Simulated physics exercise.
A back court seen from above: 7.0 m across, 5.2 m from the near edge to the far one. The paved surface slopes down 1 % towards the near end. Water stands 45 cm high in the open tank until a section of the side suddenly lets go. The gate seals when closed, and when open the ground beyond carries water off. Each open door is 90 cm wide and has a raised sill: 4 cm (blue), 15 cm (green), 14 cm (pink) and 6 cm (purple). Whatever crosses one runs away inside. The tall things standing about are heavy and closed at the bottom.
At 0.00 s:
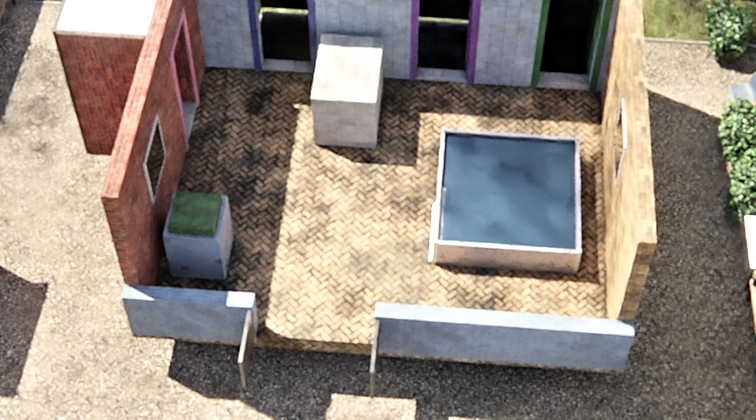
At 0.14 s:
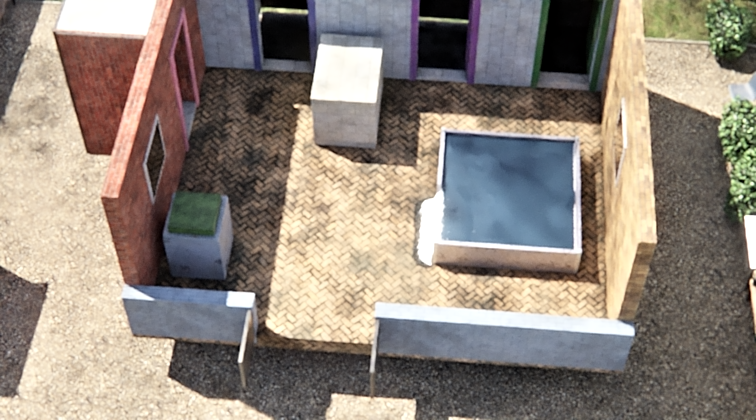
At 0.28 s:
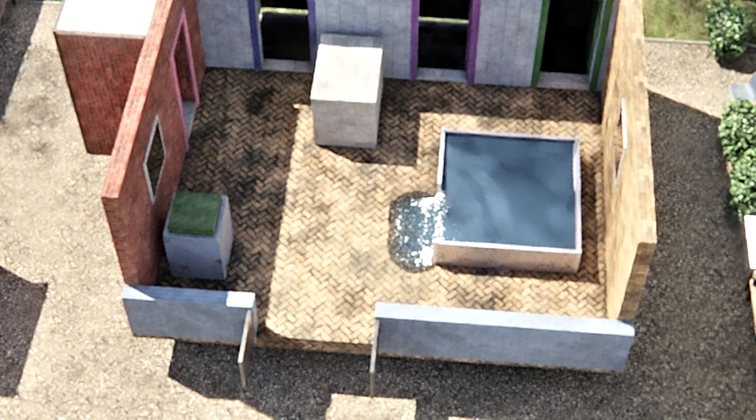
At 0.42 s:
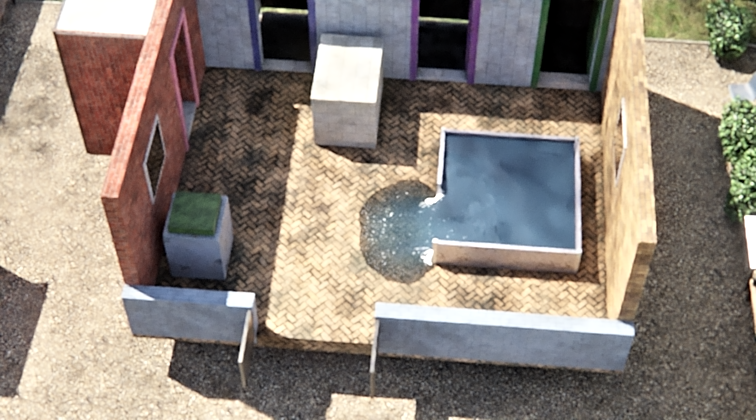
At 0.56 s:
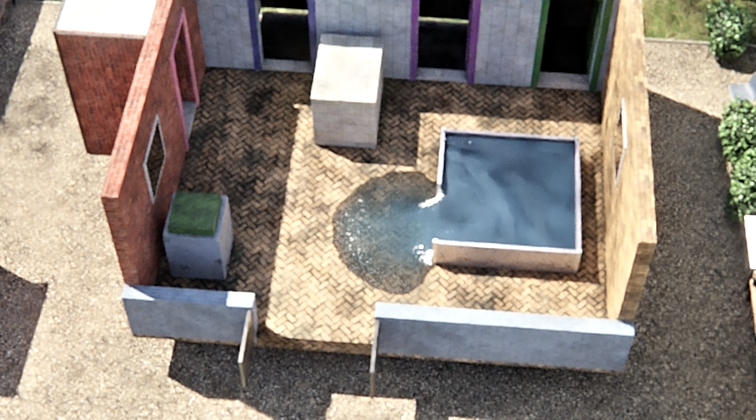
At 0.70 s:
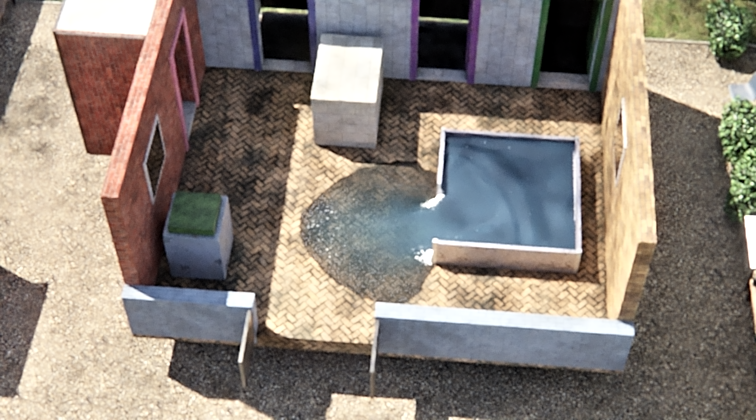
Water pouring from the left side of a square open tank and spreading leftward in a widening pool across a paved court.
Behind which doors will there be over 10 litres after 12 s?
Within that time: At the blue door it exceeds the limit; at the green door it stays under the limit; at the pink door it does not reach the limit; at the purple door it stays under the limit.
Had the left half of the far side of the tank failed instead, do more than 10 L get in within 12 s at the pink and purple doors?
Against that limit: Pink below, purple above.
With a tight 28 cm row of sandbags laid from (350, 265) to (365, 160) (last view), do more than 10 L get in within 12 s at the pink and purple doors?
Against that limit: Pink below, purple above.
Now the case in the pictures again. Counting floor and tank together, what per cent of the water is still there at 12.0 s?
About 70 per cent.
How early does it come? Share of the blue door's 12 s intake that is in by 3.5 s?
Some 0 per cent by then.
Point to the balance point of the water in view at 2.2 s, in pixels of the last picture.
Around (434, 218).
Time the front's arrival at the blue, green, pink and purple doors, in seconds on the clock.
Blue 4.5 s, green not in the 12 s, pink 2.6 s, purple 6.5 s.
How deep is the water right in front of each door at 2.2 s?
In cm: Blue 0, green 0, pink 0, purple 0.
After 1.4 s water covers 30 % of the floor and is deepest (28 cm) near (426, 247); blue door not reached, green door not reached, pink door not reached, purple door not reached.
After 2.2 s water covers 45 % of the floor and is deepest (24 cm) near (426, 247); blue door not reached, green door not reached, pink door not reached, purple door not reached.
After 3.5 s water covers 50 % of the floor and is deepest (27 cm) near (163, 256); blue door not reached, green door not reached, pink door 13 cm at the sill, 0 L in, purple door not reached.
After 7.0 s water covers 60 % of the floor and is deepest (13 cm) near (315, 89); blue door 9 cm at the sill, 11 L in, green door not reached, pink door 7 cm at the sill, 0 L in, purple door 2 cm at the sill, 0 L in.
After 12.0 s water covers 70 % of the floor and is deepest (11 cm) near (149, 313); blue door 6 cm at the sill, 60 L in, green door not reached, pink door 6 cm at the sill, 0 L in, purple door 1 cm at the sill, 0 L in.
